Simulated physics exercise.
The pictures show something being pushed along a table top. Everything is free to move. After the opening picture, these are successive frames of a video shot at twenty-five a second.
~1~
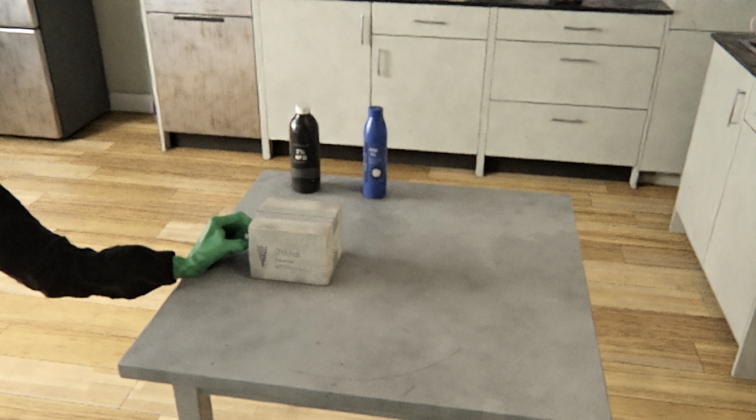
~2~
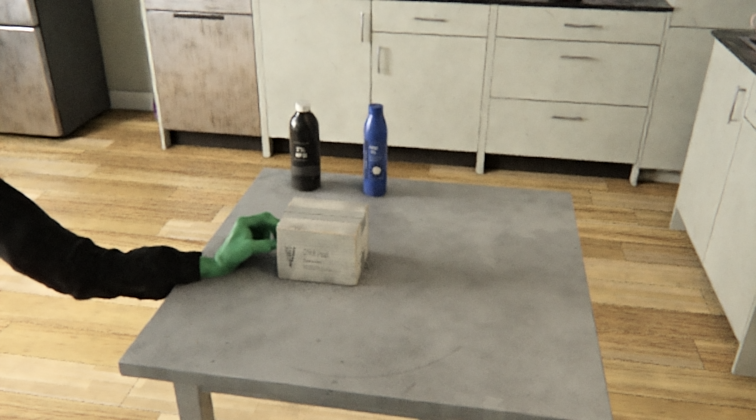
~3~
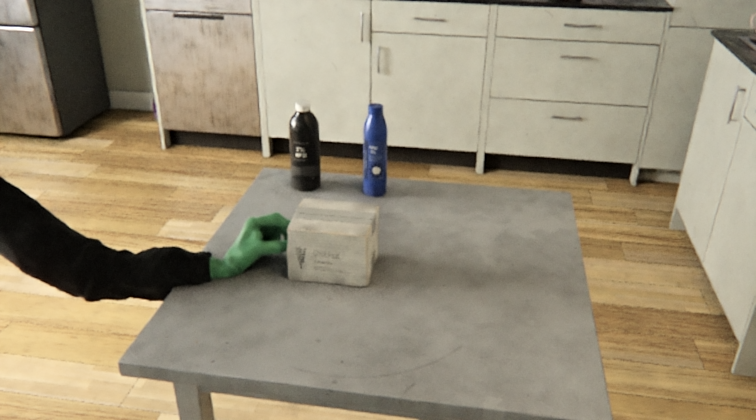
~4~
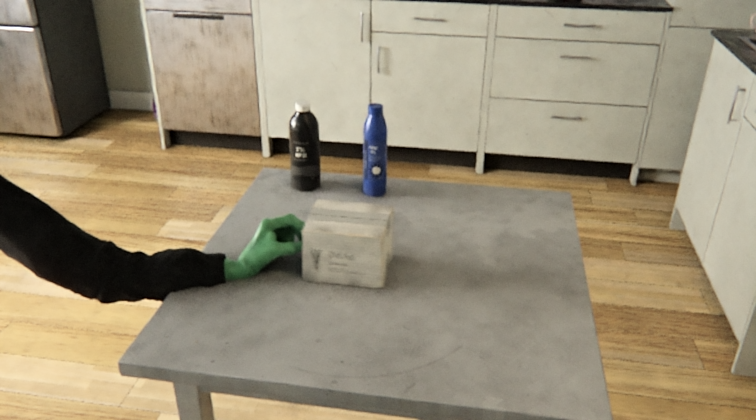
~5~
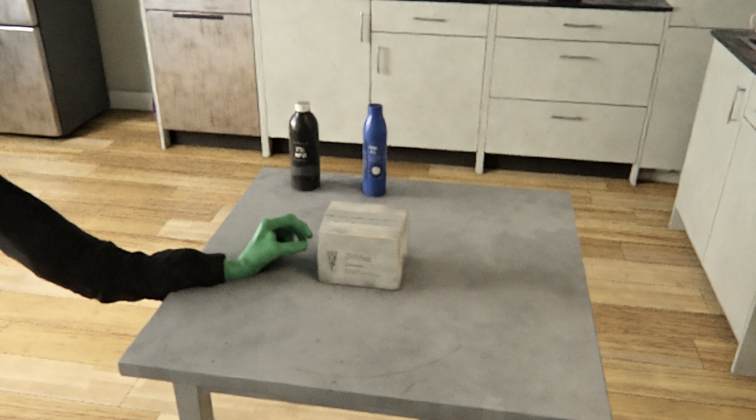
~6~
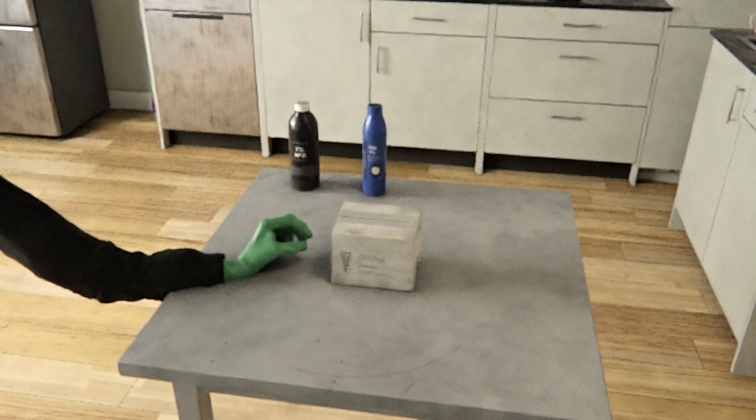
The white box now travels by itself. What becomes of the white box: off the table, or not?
The white box stays on the table.
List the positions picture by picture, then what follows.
In the first frame, under the hand; white box (297, 240).
In the second frame, under the hand; white box (324, 241).
In the third frame, under the hand; white box (334, 242).
In the fourth frame, white box (349, 243).
In the fifth frame, white box (364, 244) moved a little.
In the sixth frame, white box (378, 245) moved a little.
Then, 0.10 s later than the last frame, white box moved about its own width near (403, 248).
Then, 0.20 s later than the last frame, white box moved about its own width near (415, 249).
Then, 0.50 s later than the last frame, white box resting near (415, 250).
When it is over, moved from the start, white box. End places, in pixels of the last picture, white box near (416, 249).
